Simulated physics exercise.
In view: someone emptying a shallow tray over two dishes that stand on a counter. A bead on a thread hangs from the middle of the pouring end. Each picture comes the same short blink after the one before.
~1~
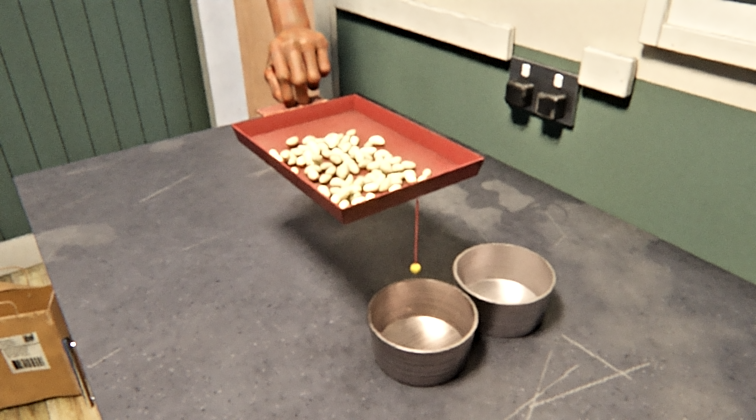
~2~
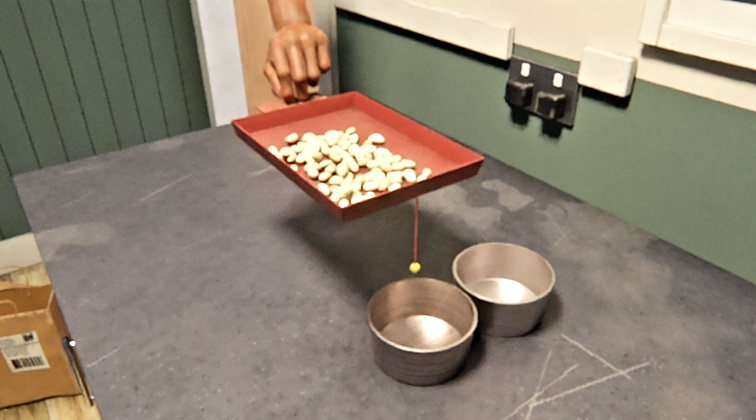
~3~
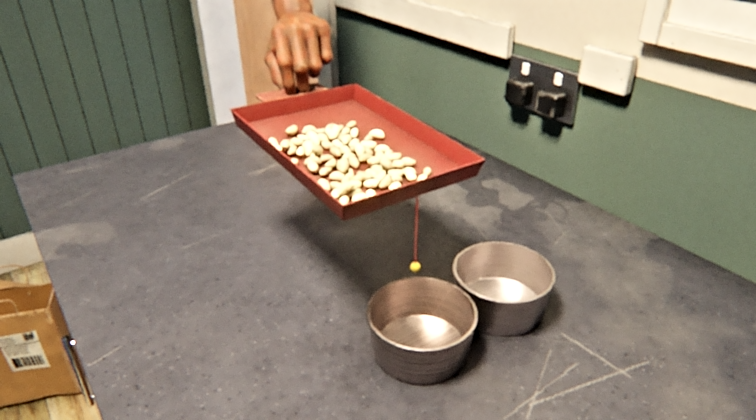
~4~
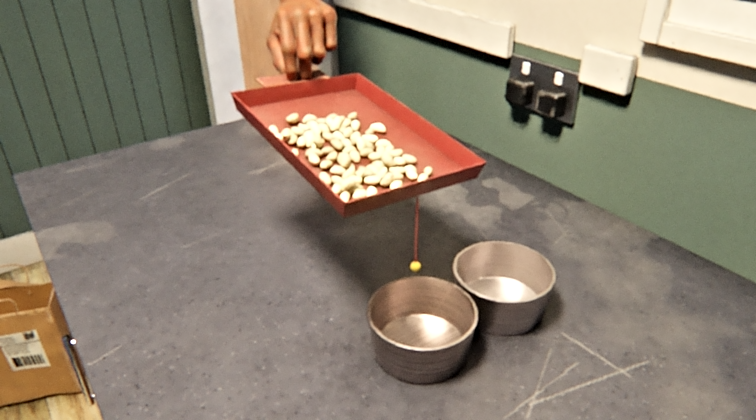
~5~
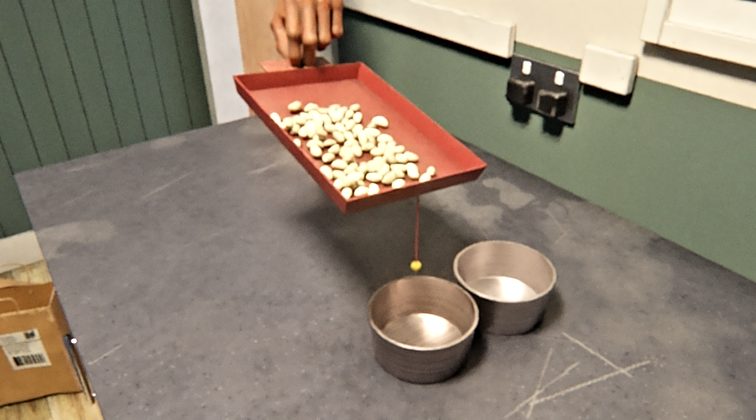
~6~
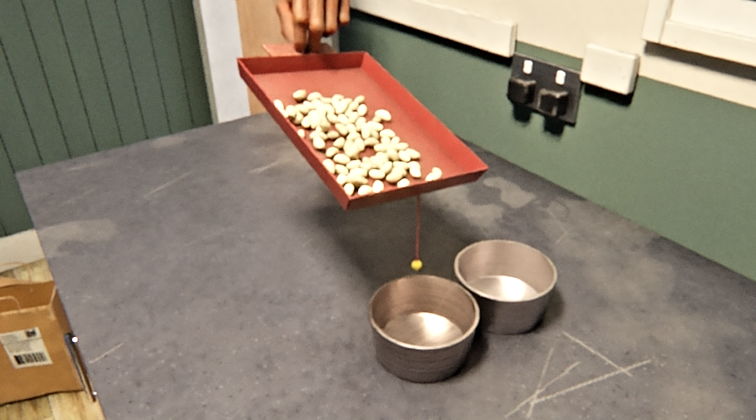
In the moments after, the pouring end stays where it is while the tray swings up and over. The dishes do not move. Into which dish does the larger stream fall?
More goes to the right-hand dish.
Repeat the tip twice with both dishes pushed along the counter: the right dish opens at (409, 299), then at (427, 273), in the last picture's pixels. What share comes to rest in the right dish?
In turn 10 and 30 in a hundred.
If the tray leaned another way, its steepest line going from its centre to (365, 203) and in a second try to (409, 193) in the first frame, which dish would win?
At the first place the left-hand dish, at the second left.
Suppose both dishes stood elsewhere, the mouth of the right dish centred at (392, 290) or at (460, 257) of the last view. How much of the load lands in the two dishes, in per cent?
About 0 and 70 per cent.
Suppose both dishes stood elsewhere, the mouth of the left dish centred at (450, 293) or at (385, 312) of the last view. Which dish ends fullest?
First the left dish, then right.
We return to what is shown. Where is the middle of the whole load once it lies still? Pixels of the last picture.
Around (492, 300).
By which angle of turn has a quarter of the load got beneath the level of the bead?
At about 110°.
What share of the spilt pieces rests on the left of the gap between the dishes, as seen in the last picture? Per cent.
Close to 50 per cent.
Soon, tray tipped steeply; nearly all on the tray; a stray few in the air.
A while on, tray tipped past a quarter turn; most on the tray; a stray few in the left dish; a small part in the right dish; a small part in the air.
Towards the end, tray tipped past a quarter turn; about a quarter in the left dish; about two thirds in the right dish; about a quarter outside both.
Finally, tray tipped past a quarter turn; about a quarter in the left dish; about two thirds in the right dish; about a quarter outside both.
